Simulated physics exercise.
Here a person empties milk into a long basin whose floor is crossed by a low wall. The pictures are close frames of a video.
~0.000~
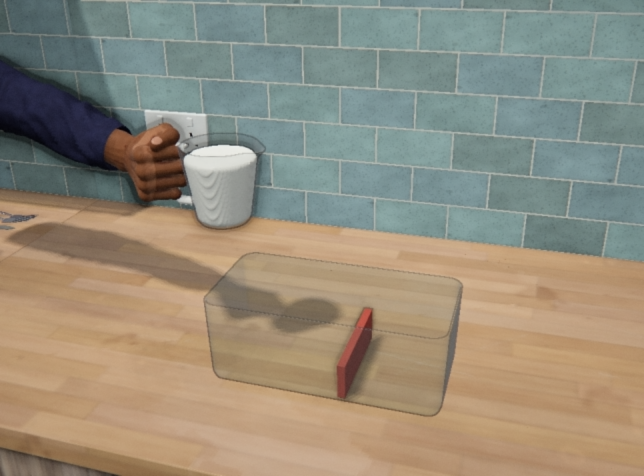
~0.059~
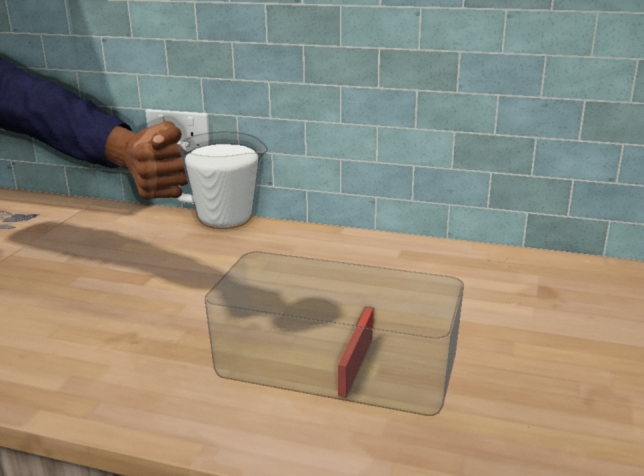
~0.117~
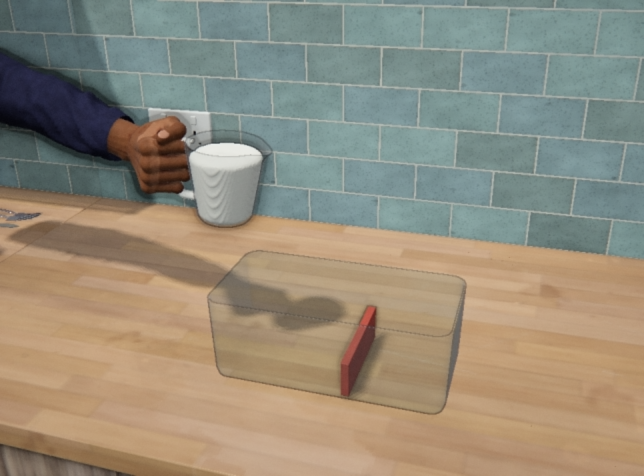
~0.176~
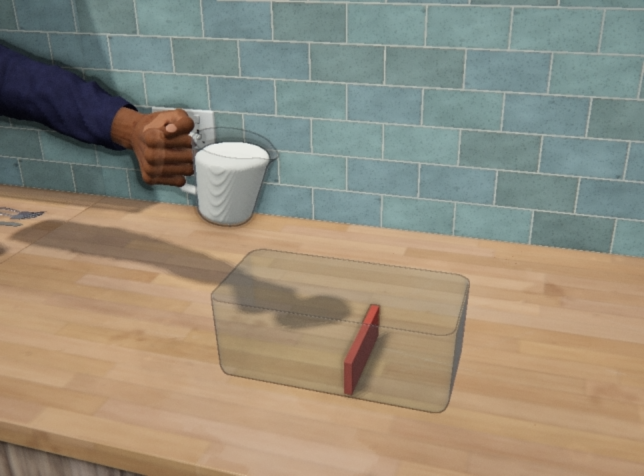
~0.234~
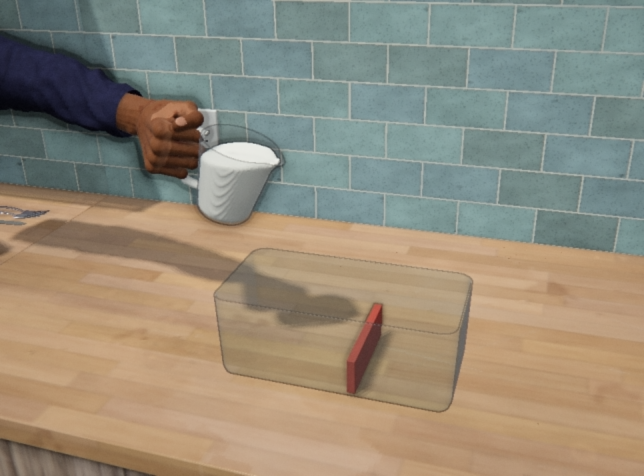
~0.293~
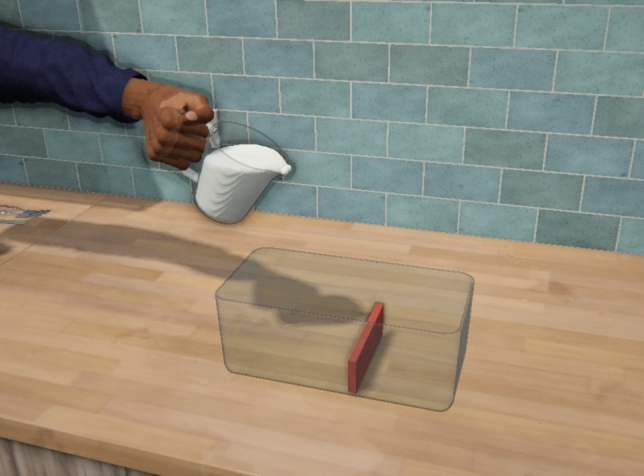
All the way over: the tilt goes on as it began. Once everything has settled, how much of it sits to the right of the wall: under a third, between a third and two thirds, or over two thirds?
Shy of a third.
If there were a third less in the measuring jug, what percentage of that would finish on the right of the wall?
It comes to around 5 percent.
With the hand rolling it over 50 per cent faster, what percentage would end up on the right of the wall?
It comes to about 5 per cent.
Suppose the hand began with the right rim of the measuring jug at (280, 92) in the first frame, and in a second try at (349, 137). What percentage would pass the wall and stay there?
25 and 90 per cent.
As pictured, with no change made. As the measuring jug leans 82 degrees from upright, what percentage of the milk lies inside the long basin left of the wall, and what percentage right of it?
About 15 per cent left, 0 per cent right.
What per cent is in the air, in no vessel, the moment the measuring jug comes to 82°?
Around 25 %.
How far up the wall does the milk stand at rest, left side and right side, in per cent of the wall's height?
Left 30 %, right 0 %.
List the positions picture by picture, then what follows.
In the first picture, tilt 0°; pouring edge (265, 150); surface from (189, 152) to (257, 158); the long basin's rim runs from (225, 277) to (456, 309); the wall's top is at (356, 337).
In the second picture, tilt 1°; pouring edge (267, 150); surface from (191, 151) to (258, 158).
In the third picture, tilt 5°; pouring edge (271, 152); surface from (195, 149) to (262, 158).
In the fourth picture, tilt 11°; pouring edge (278, 157); surface from (201, 149) to (269, 158).
In the fifth picture, tilt 19°; pouring edge (285, 164); surface from (207, 151) to (279, 159).
In the sixth picture, tilt 28°; pouring edge (289, 173); surface from (210, 154) to (286, 164); 1 per cent is over the edge.
A moment on, the measuring jug is tipped on its side and 57 per cent is still to pour, 17 is left of the wall and 0 right of it.
Next, the measuring jug is tipped on its side and 14 per cent is still to pour, 69 is left of the wall and 1 right of it.
Then the measuring jug is tipped on its side and 1 per cent is still to pour, 91 is left of the wall and 3 right of it.
Later the measuring jug is tipped on its side and 0 per cent is still to pour, 93 is left of the wall and 4 right of it.
Finally, 93 per cent lies left of the wall, 4 right of it and 2 outside.
